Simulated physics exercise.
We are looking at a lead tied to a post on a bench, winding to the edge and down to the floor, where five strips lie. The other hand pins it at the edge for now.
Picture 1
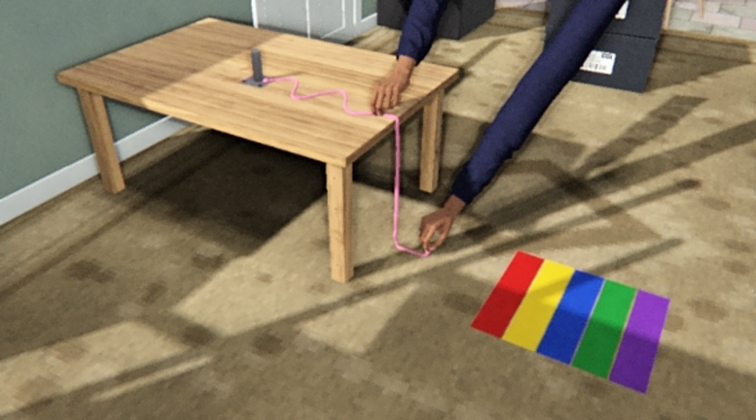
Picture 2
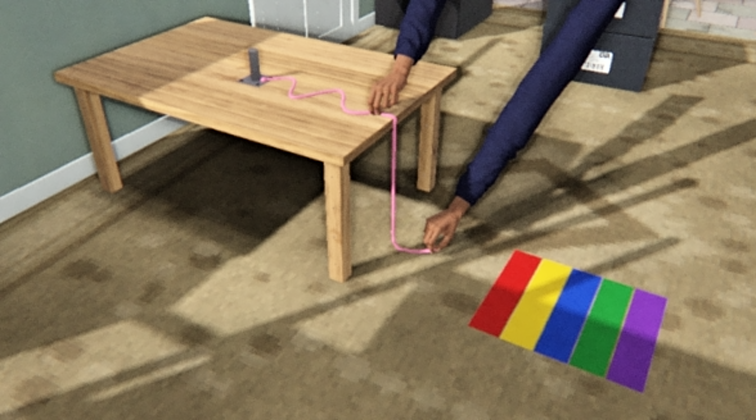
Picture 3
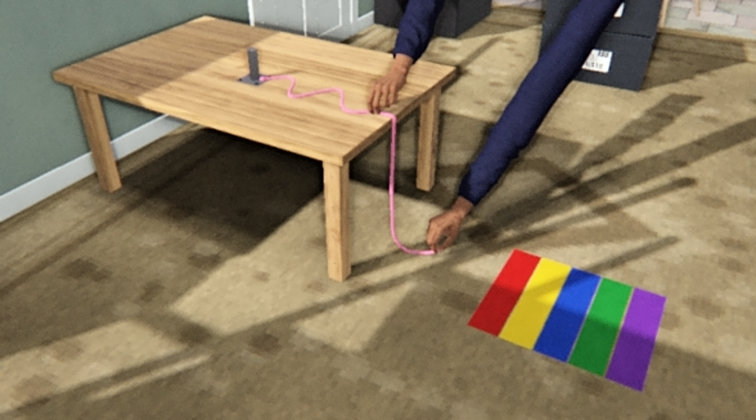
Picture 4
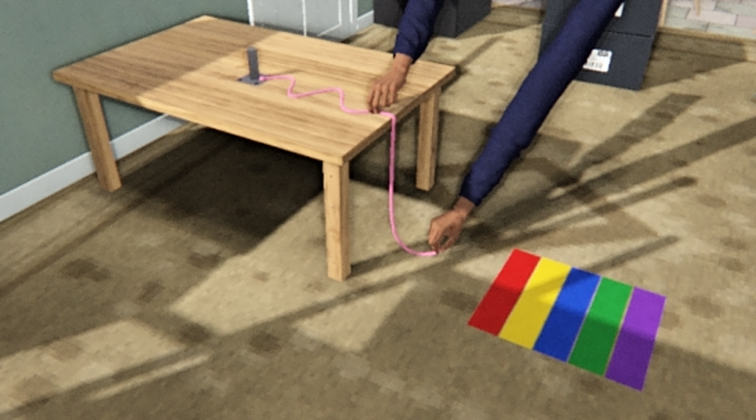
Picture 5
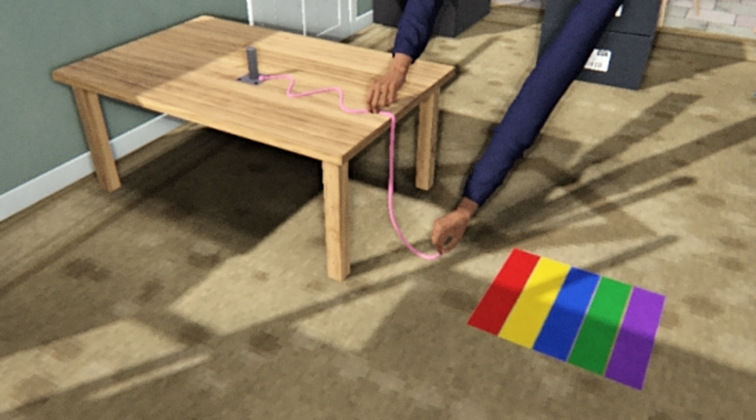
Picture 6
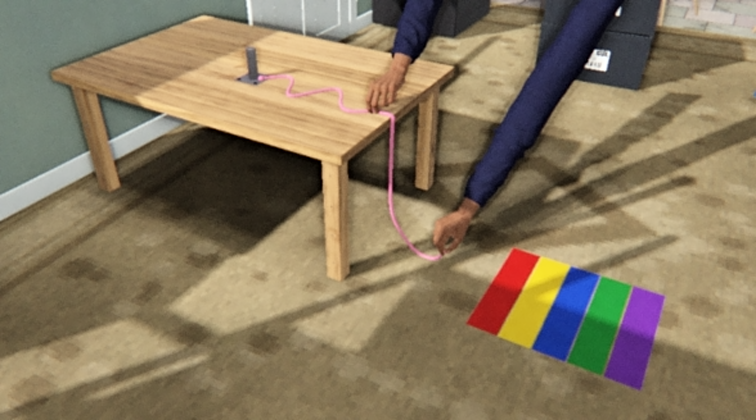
Beside a wooden table, one hand pressing a pink cord at the edge while another shifts its low end slightly right.
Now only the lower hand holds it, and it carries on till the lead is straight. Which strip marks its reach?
It gets as far as the green strip.
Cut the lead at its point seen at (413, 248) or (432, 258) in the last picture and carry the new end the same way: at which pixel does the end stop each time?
Try by try, around (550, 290) and (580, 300).
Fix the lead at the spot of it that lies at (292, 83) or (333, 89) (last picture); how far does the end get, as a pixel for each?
Near (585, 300) and (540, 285).
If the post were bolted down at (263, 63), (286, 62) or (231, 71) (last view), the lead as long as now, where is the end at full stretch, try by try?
In that order: (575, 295), (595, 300) and (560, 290).
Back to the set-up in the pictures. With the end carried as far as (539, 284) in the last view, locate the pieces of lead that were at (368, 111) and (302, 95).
The first at (402, 159), the second at (335, 98).
Early on, end near (539, 284); over yellow.
Midway, end near (581, 298); over blue.
At the end of the slack, end near (606, 307); over green. The green one.
